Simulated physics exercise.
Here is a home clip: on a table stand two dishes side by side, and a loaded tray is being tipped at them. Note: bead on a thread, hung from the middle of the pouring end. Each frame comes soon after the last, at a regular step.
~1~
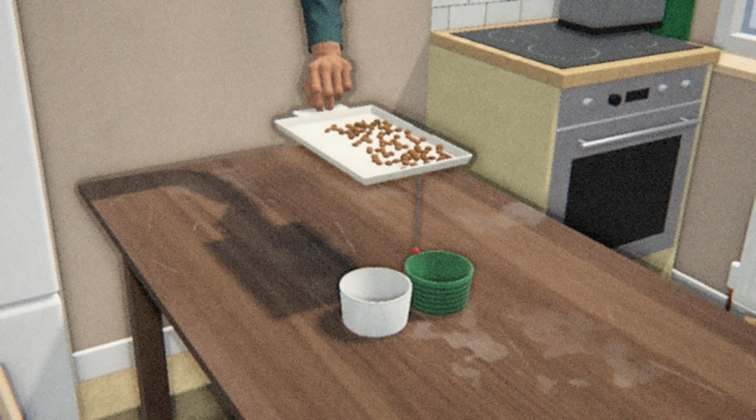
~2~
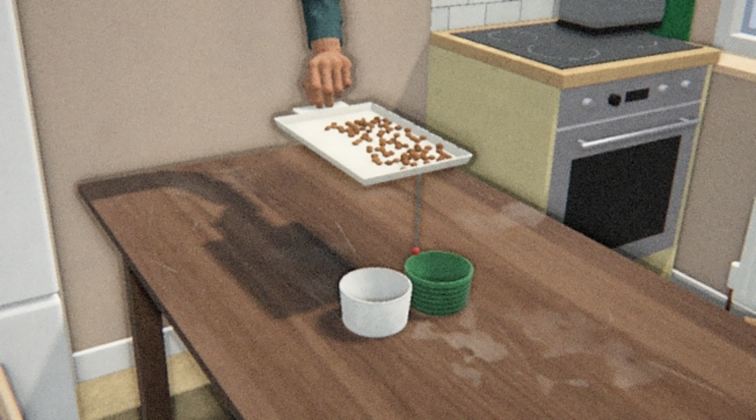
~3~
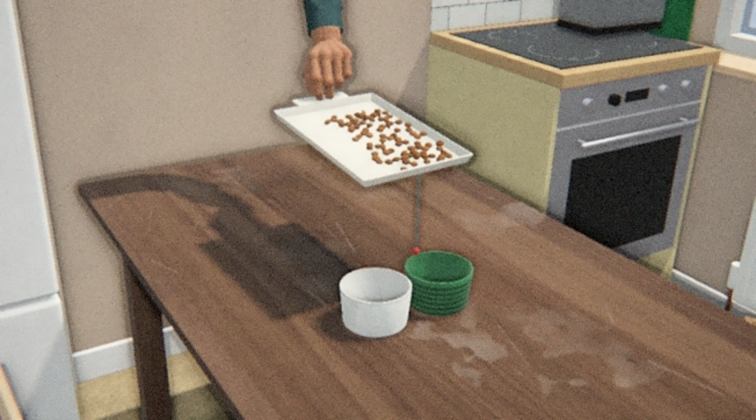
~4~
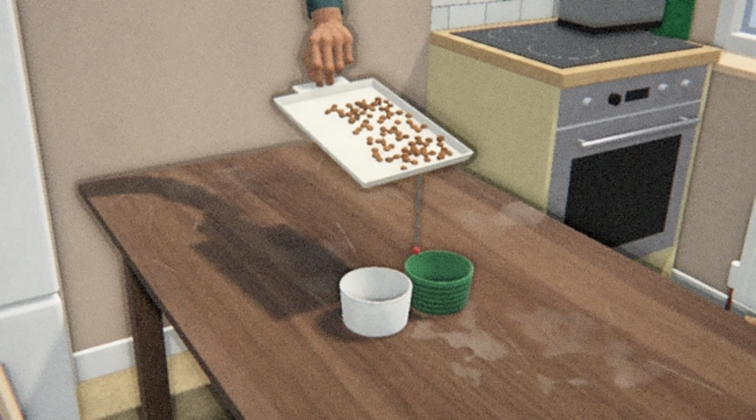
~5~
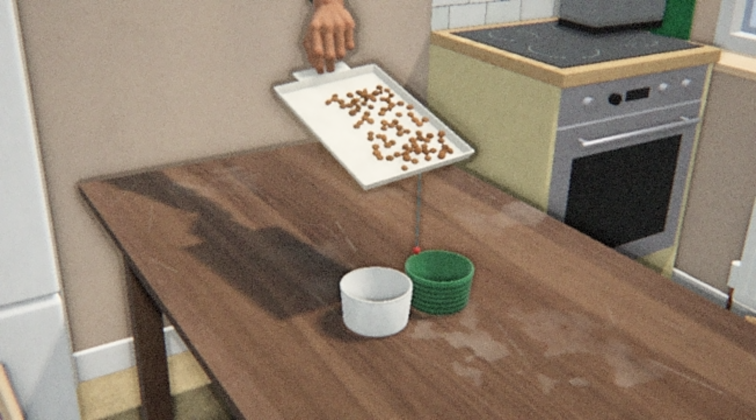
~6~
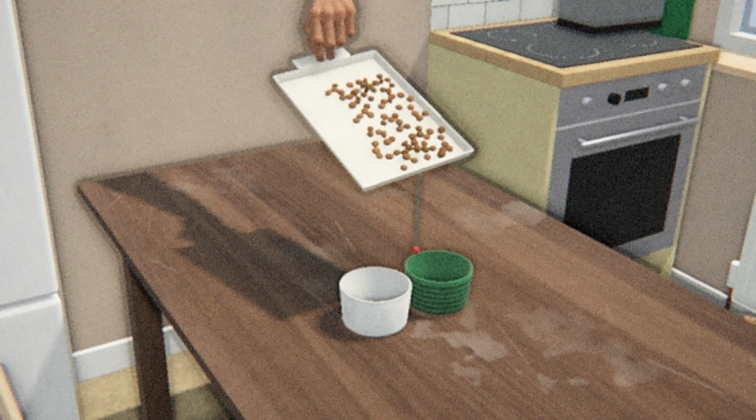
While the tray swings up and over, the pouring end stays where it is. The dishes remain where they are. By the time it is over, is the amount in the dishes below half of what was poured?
The caught share tops half.
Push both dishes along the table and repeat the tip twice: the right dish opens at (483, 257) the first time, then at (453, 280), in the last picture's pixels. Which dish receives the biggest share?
For the two places in order: The leftward one, the leftward one.
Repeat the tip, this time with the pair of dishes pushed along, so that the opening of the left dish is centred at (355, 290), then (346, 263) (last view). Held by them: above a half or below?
Taking the tries in order: A major share, followed by a minor share.
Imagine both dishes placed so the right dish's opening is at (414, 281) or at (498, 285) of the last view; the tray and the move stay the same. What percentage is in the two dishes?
First placement: 70 per cent; second placement: 0 per cent.
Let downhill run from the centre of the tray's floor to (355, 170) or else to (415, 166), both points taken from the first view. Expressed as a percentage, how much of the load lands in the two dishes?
80 per cent, then 50 per cent.
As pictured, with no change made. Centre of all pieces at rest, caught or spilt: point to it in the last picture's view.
Roughly pixel (376, 315).
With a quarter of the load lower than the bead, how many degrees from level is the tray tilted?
Around 75° at that moment.
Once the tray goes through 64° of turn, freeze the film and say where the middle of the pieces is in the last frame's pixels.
About (394, 174).
Soon after the last picture, tray tipped steeply; most on the tray; about a quarter in the air.
A little later, tray tipped past a quarter turn; about two thirds in the left dish; a small part in the right dish; a small part outside both; a small part in the air.
Later still, tray tipped past a quarter turn; most in the left dish; a small part in the right dish; a small part outside both.
At rest, tray tipped past a quarter turn; most in the left dish; a small part in the right dish; a small part outside both.
